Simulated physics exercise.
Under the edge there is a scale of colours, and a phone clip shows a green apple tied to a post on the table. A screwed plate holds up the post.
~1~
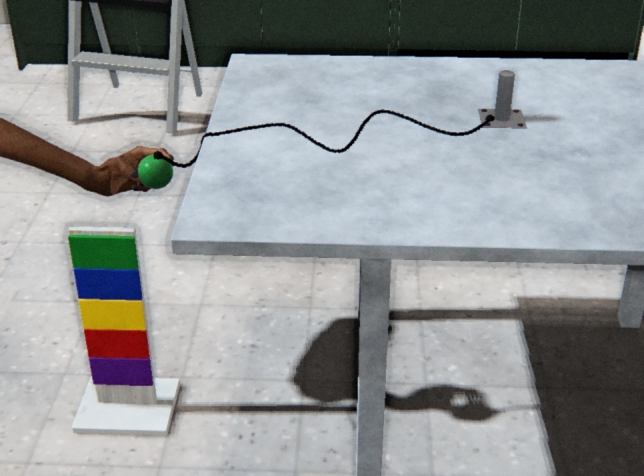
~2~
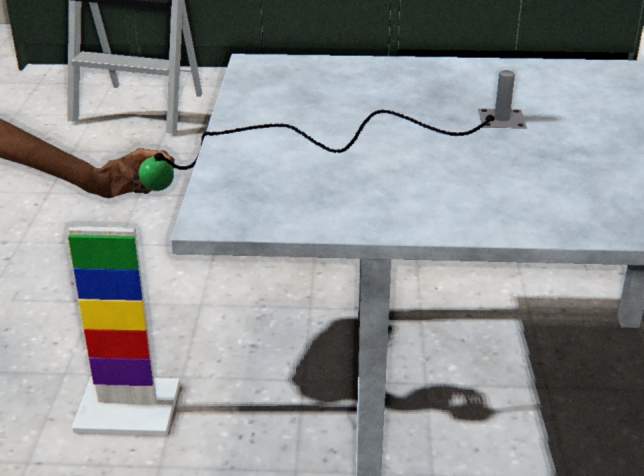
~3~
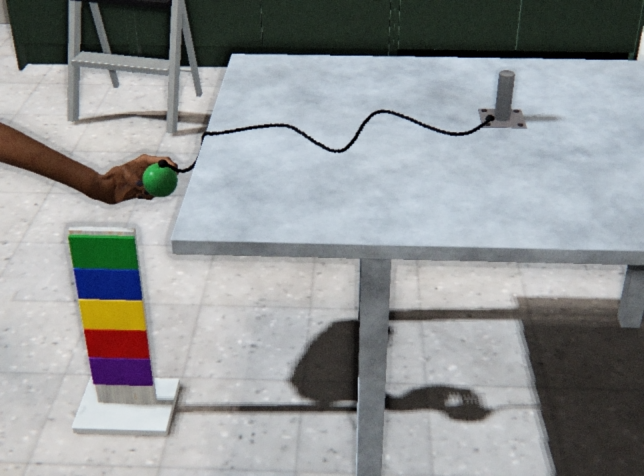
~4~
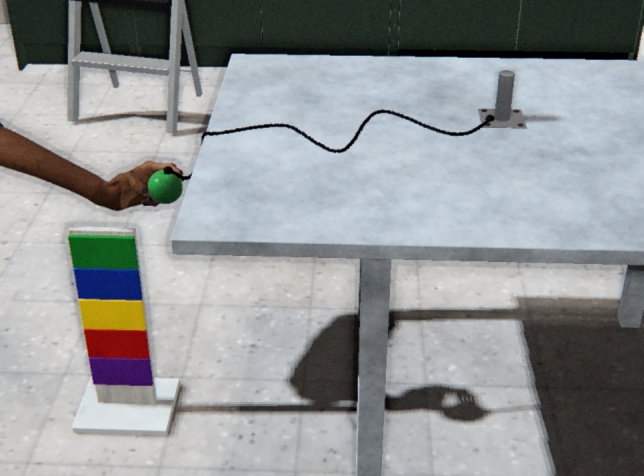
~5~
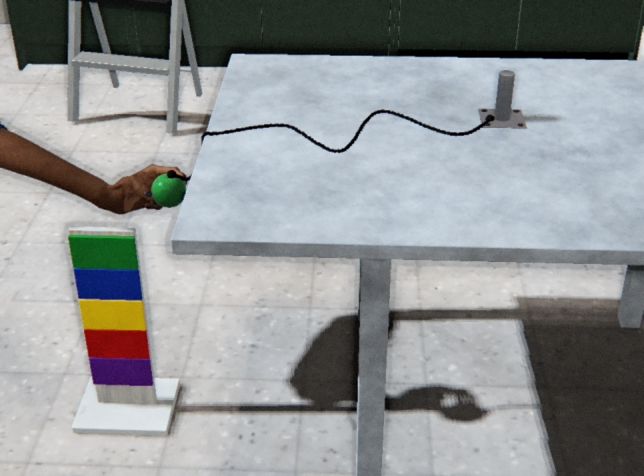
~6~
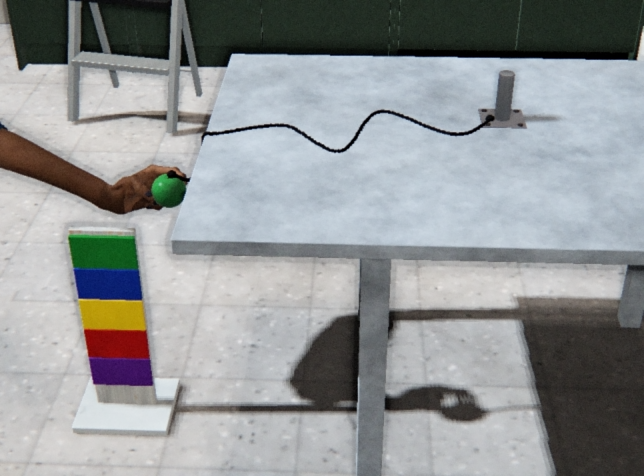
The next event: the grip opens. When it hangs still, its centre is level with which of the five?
With yellow.
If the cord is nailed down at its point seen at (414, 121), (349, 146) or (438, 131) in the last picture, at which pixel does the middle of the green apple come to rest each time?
In that order: (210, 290), (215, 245) and (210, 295).
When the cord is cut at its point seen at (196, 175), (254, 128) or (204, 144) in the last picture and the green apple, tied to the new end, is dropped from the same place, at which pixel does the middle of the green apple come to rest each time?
Going through them in turn gives (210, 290), (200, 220) and finally (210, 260).
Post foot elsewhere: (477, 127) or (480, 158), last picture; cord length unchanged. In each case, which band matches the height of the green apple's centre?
Trial 1 - red; trial 2 - red.
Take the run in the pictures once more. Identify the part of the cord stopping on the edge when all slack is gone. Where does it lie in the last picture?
Around (310, 139).
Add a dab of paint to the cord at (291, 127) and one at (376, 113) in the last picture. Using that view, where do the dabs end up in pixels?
First one: (207, 166); second one: (340, 126).
Early on, apple near (214, 295); level with yellow.
Midway, apple near (211, 310); level with yellow.
Finally, apple near (217, 310); level with yellow. Its middle rests at the yellow band.
